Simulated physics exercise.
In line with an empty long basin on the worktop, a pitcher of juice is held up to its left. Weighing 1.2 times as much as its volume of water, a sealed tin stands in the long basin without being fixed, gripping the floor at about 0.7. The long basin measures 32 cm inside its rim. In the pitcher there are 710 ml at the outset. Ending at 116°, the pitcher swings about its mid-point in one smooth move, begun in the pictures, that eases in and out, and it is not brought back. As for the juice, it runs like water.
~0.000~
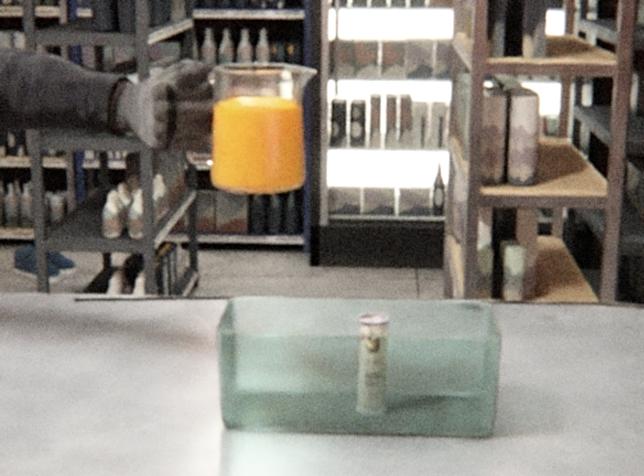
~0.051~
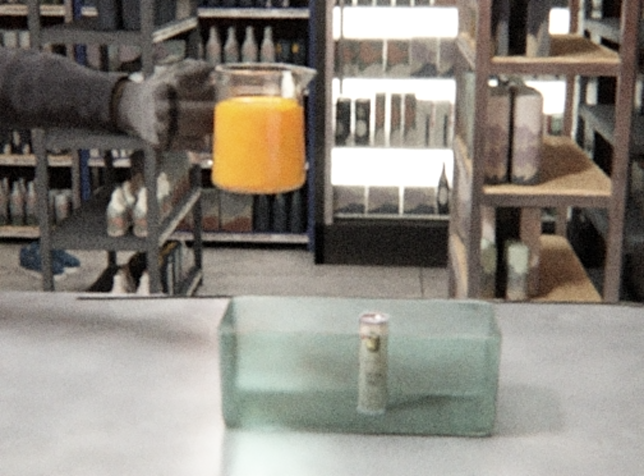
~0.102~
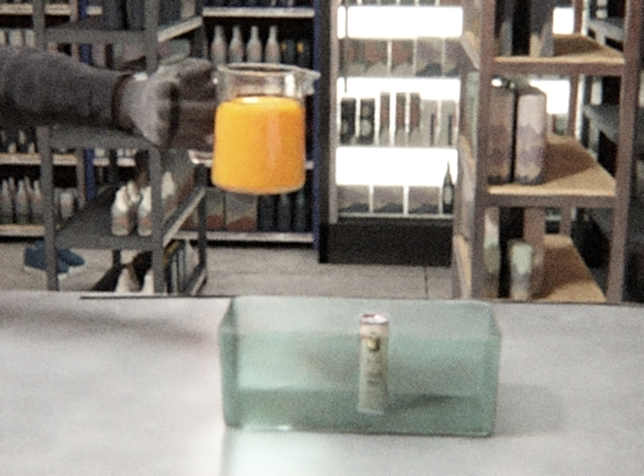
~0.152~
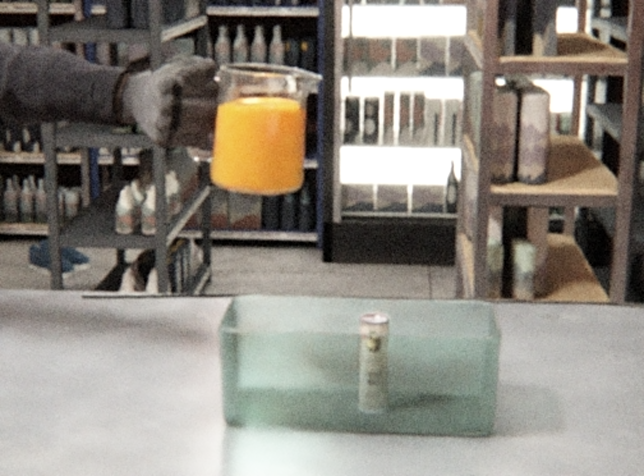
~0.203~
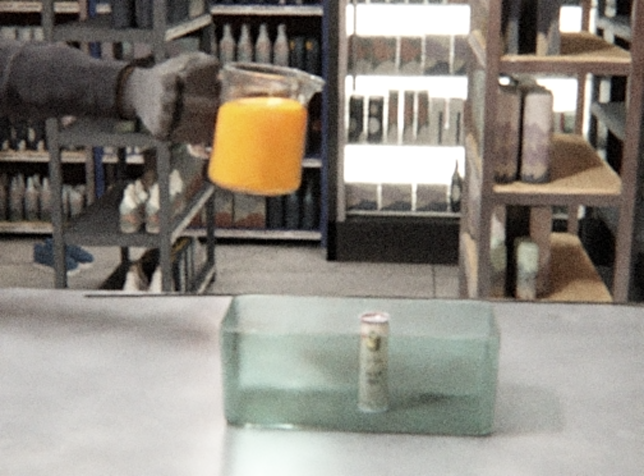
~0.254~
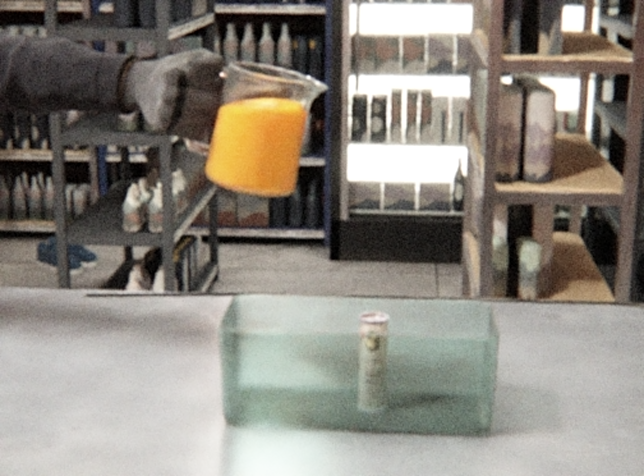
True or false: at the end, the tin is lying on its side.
False.
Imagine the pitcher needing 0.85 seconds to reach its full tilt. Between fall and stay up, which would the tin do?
It stays steady, then.
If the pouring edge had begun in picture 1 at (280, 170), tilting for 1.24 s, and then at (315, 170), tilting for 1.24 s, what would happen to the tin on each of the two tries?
Trial 1 - tin stays standing; trial 2 - tin tips.
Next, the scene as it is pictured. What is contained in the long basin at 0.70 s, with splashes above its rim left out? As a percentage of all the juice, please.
Some 0 per cent.
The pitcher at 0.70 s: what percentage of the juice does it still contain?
Near 92 in a hundred.
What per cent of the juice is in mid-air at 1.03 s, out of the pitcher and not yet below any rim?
It comes to some 34 percent of the total.
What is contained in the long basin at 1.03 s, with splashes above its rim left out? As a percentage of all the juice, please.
I'd put it at roughly 34 per cent.
By 0.70 s the tilt is 70° and 91 per cent is still to pour; the tin stands where it began.
By 1.03 s the tilt is 108° and 31 per cent is still to pour; the tin stands where it began.
By 1.37 s the tilt is 116° and 1 per cent is still to pour; the tin stands where it began.
By 1.74 s the tilt is 116° and 0 per cent is still to pour; the tin stands where it began.
At rest the tin stands where it began.
